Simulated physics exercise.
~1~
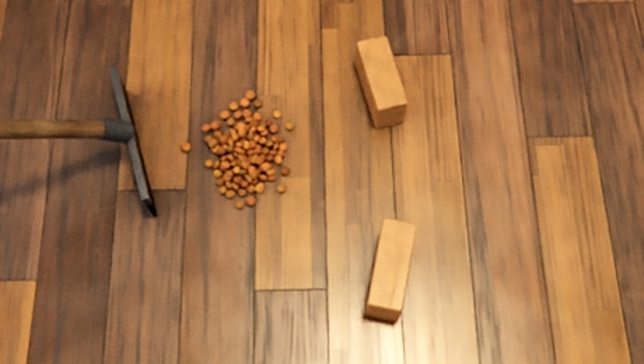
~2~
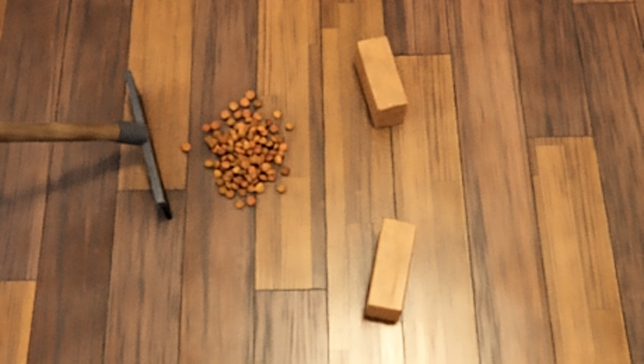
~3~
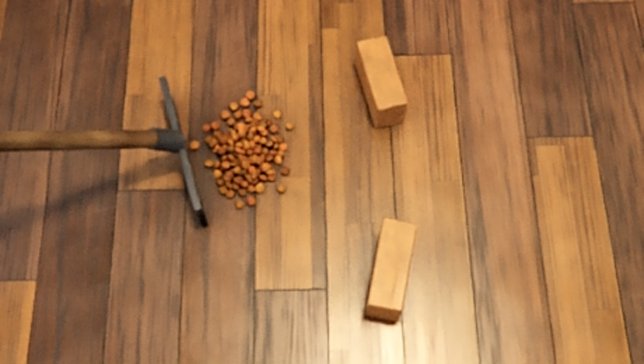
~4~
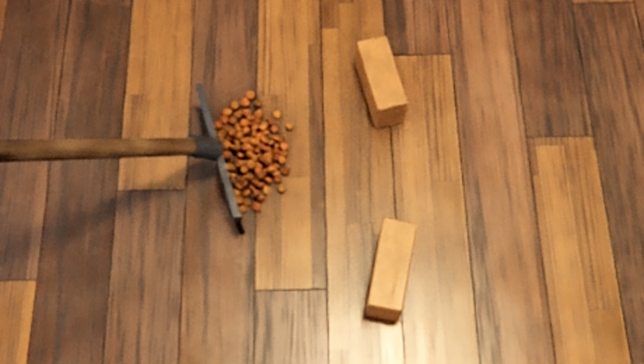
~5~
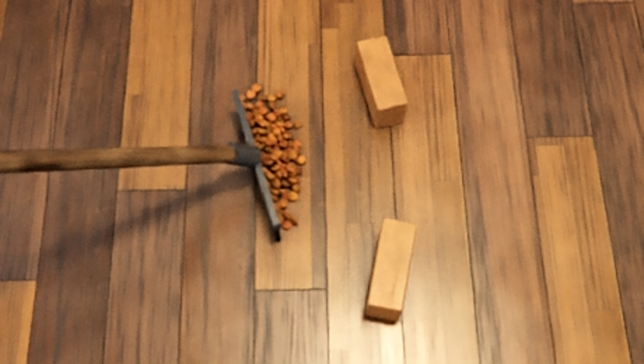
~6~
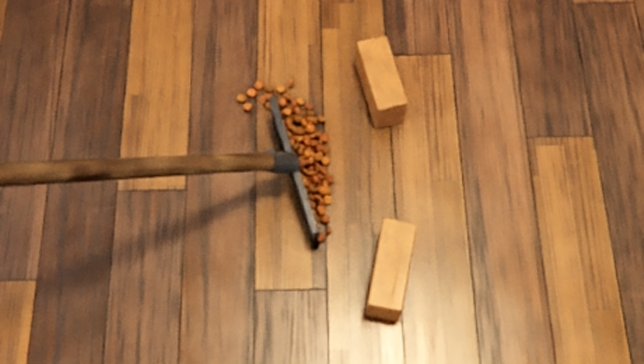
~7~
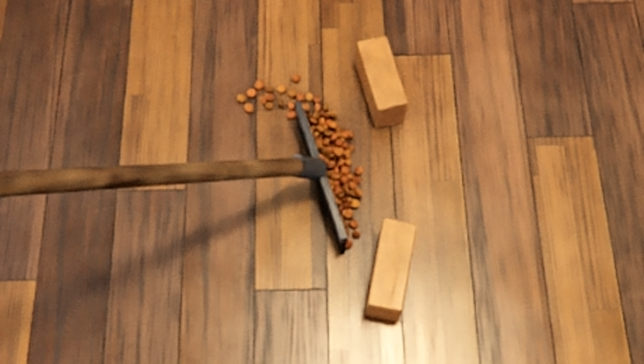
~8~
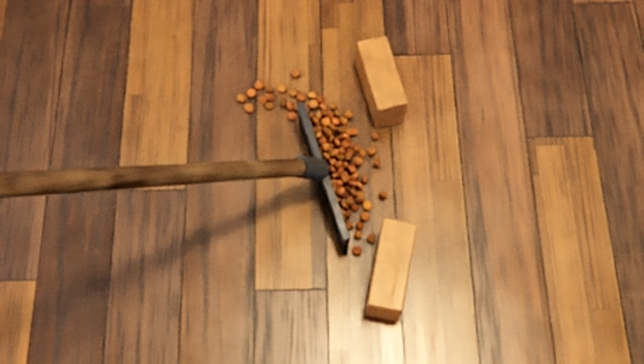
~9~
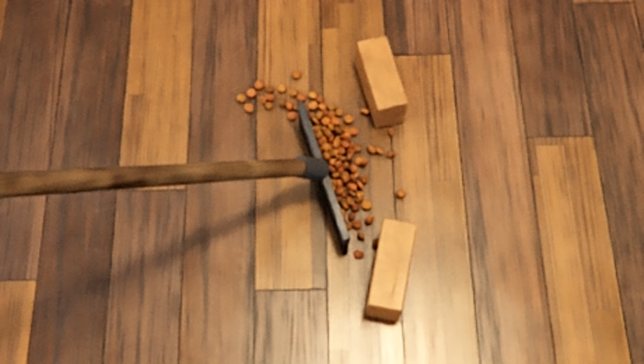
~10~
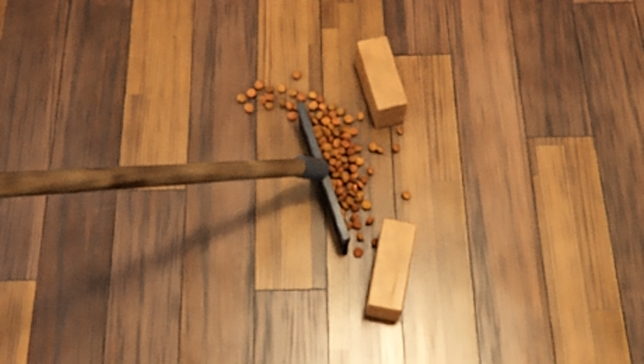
A squeegee pushes a pile of kibble right and stops just before two wooden blocks.
